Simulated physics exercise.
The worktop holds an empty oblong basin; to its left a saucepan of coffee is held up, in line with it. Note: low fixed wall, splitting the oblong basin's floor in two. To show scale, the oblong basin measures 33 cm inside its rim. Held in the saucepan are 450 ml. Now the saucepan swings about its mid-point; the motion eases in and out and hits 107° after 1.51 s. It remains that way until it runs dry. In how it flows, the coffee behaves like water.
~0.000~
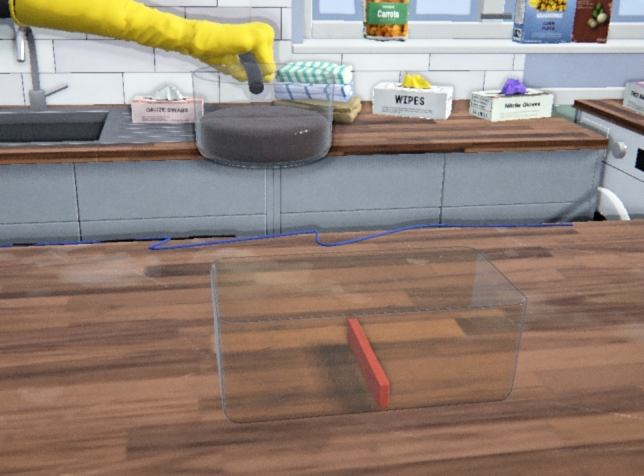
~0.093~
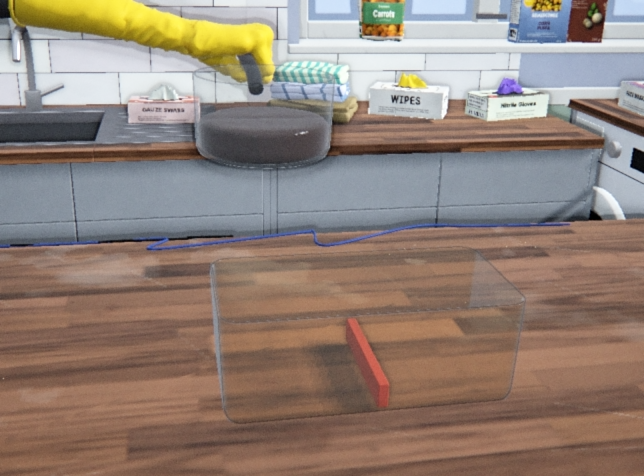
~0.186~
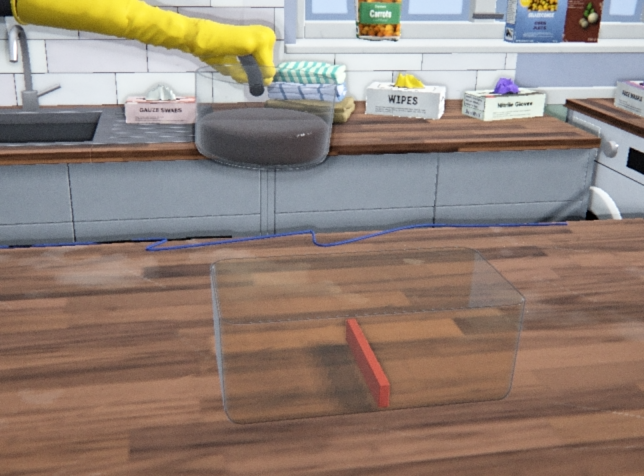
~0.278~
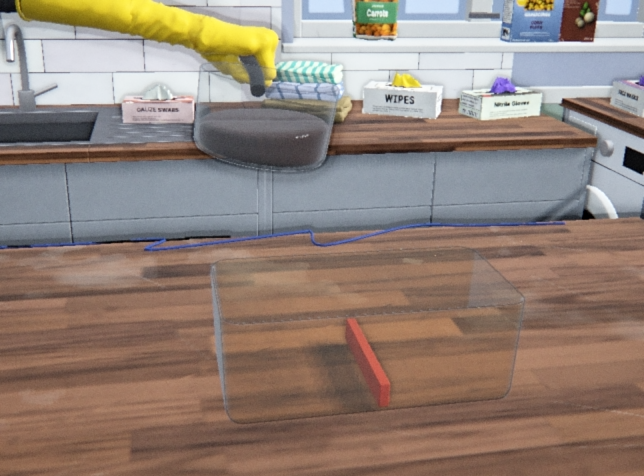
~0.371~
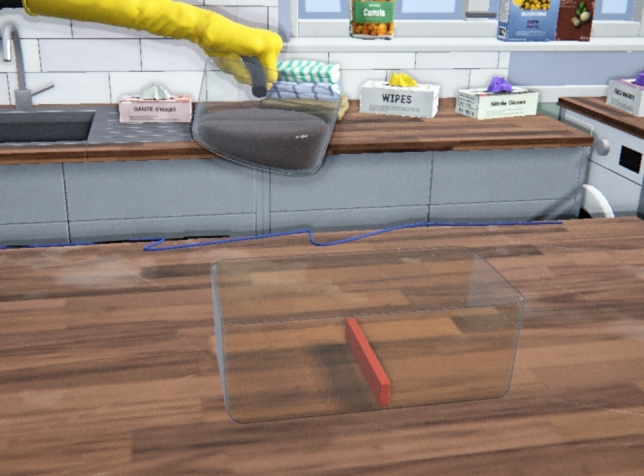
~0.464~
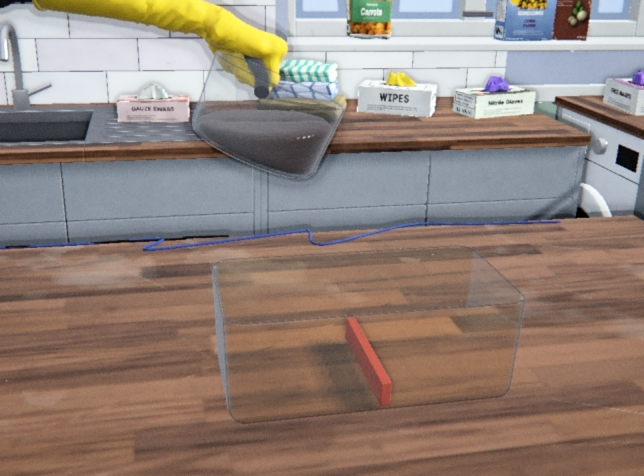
A yellow-gloved hand tilts a clear saucepan of dark coffee rightward above a wooden worktop.
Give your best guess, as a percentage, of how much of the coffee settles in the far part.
I would say 65 per cent of it settles there.
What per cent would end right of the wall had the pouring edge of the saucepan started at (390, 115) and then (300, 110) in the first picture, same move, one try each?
I'd expect close to 95 per cent and then close to 5 per cent.
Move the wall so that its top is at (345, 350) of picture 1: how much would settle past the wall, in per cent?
With the wall placed like that, close to 90 per cent.
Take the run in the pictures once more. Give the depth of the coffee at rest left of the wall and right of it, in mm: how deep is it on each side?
Roughly 6 mm on the left side and 12 mm on the right side.
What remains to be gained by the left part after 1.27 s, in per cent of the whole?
That is roughly 22 in a hundred of the whole.
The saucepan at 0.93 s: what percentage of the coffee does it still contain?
About 66 per cent.
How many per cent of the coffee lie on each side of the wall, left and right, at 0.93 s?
Around 2 on the left side and 4 on the right side.
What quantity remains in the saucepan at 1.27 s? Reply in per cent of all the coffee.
I'd estimate some 14 per cent.
By 0.93 s the tilt is 72° and 67 per cent is still to pour, 2 is left of the wall and 4 right of it.
By 1.27 s the tilt is 100° and 14 per cent is still to pour, 11 is left of the wall and 56 right of it.
By 1.62 s the tilt is 107° and 0 per cent is still to pour, 33 is left of the wall and 65 right of it.
By 2.01 s the tilt is 107° and 0 per cent is still to pour, 33 is left of the wall and 65 right of it.
At rest 33 per cent lies left of the wall, 65 right of it and 2 outside.
